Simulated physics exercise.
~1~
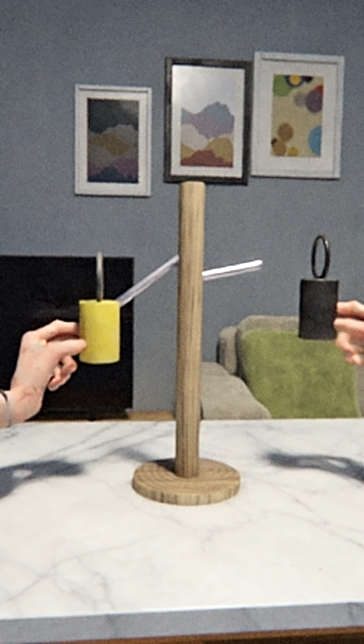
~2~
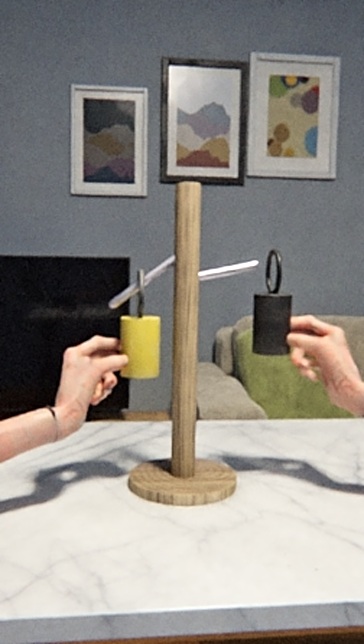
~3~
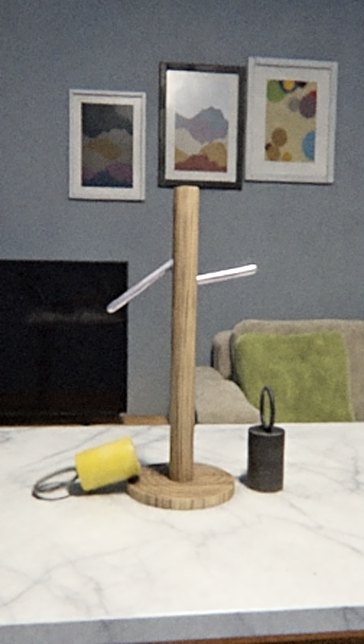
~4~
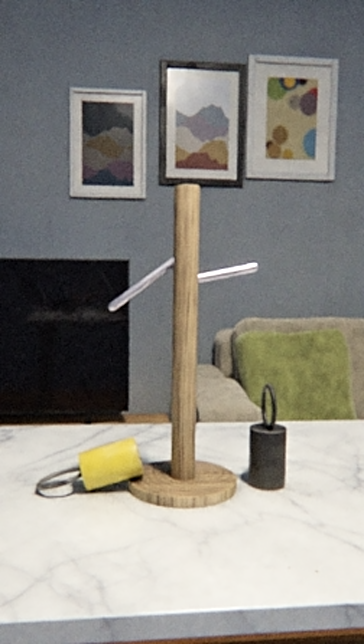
Two hands brought a yellow lantern and a black lantern in toward the slanted pegs of a wooden stand on a marble table. Once released, neither stayed up, and the yellow one ended tipped on its side while the black one stood upright.
